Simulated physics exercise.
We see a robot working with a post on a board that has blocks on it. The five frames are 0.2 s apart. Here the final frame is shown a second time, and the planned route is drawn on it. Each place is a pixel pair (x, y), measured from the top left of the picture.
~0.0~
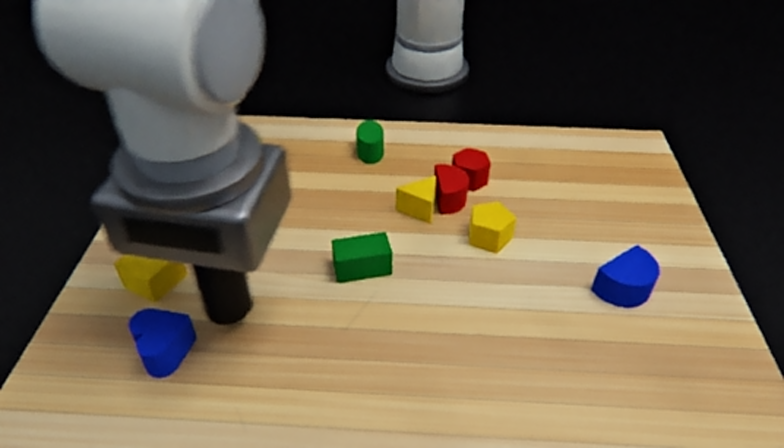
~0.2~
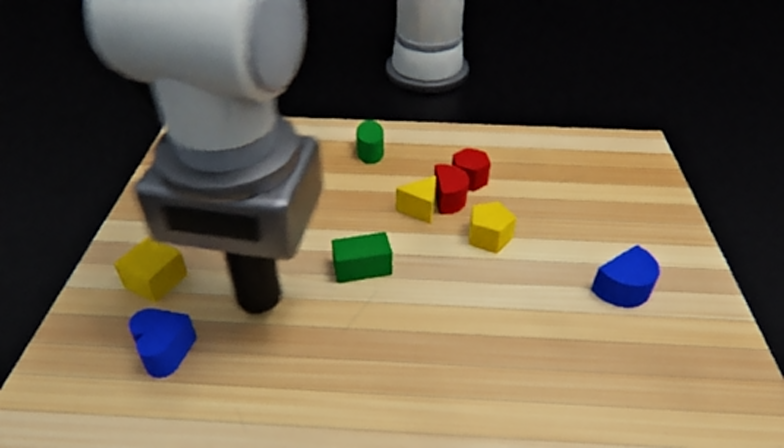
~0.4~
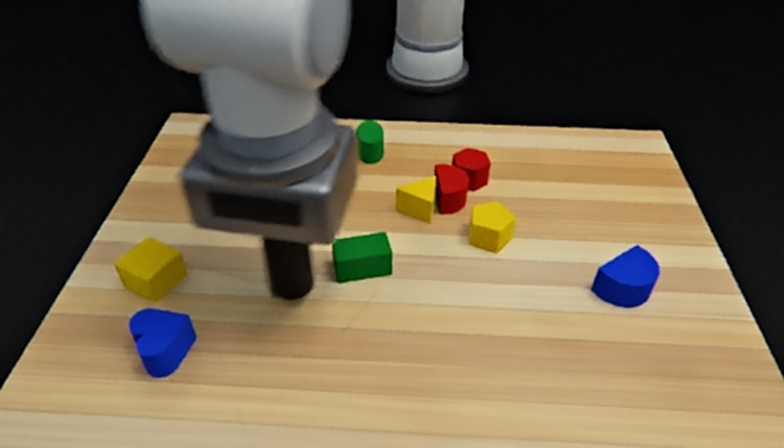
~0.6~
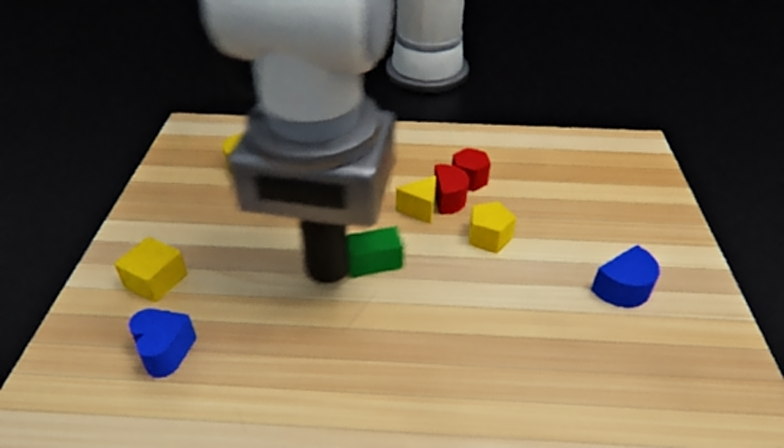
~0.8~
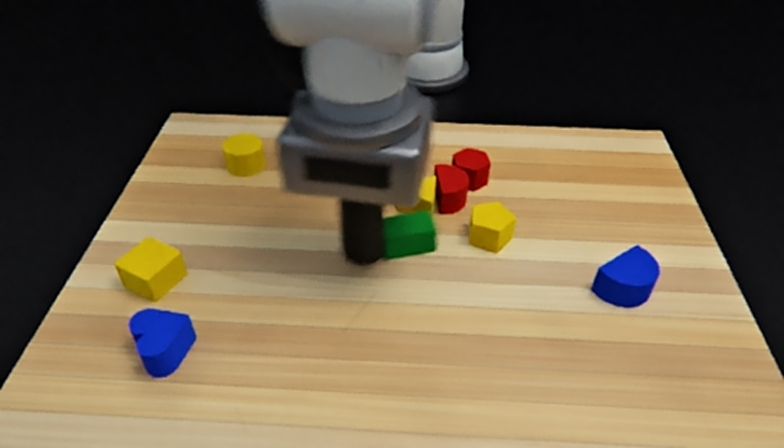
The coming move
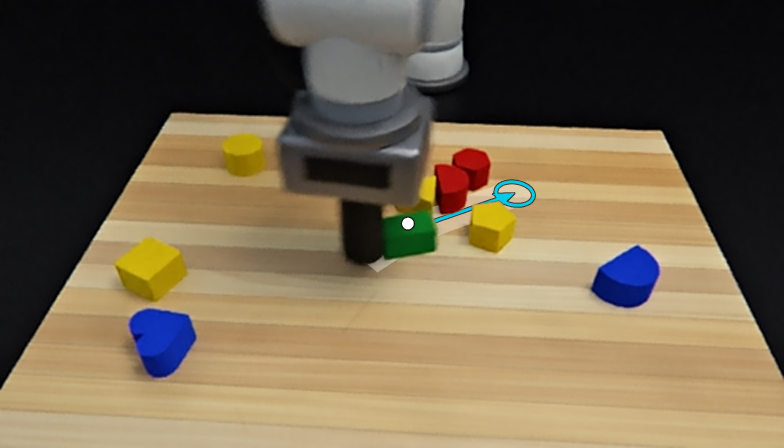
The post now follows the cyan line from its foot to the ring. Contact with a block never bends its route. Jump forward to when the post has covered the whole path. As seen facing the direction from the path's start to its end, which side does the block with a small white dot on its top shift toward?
The answer is right: Facing from the path's start to its end, that's where the block with a small white dot on its top shifts.
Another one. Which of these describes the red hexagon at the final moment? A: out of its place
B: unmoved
That would be A.
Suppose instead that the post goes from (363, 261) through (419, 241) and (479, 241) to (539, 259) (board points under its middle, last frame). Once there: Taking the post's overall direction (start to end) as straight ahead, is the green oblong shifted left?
Final answer: Yes.
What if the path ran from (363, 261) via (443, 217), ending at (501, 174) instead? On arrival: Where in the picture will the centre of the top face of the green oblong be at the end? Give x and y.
Its top centre is at about (528, 183).
Drawn move, from (363, 261) via (438, 220), ending at (515, 193); the dot is on the green oblong.
On the path given first. One third of the way, post at (414, 220); green oblong at (460, 202); yellow triangle at (424, 185), turned 35° anticlockwise.
Two thirds of the way, post at (467, 200); green oblong at (514, 191), turned 20° clockwise; yellow triangle at (432, 177), turned 60° anticlockwise; red D-shaped block at (464, 167), turned 70° anticlockwise; red hexagon at (475, 148), turned 30° clockwise.
At the end, post at (517, 183); green oblong at (563, 188), turned 70° clockwise; yellow triangle at (431, 177), turned 60° anticlockwise; red D-shaped block at (472, 164), turned 110° anticlockwise; red hexagon at (473, 144), turned 45° clockwise.
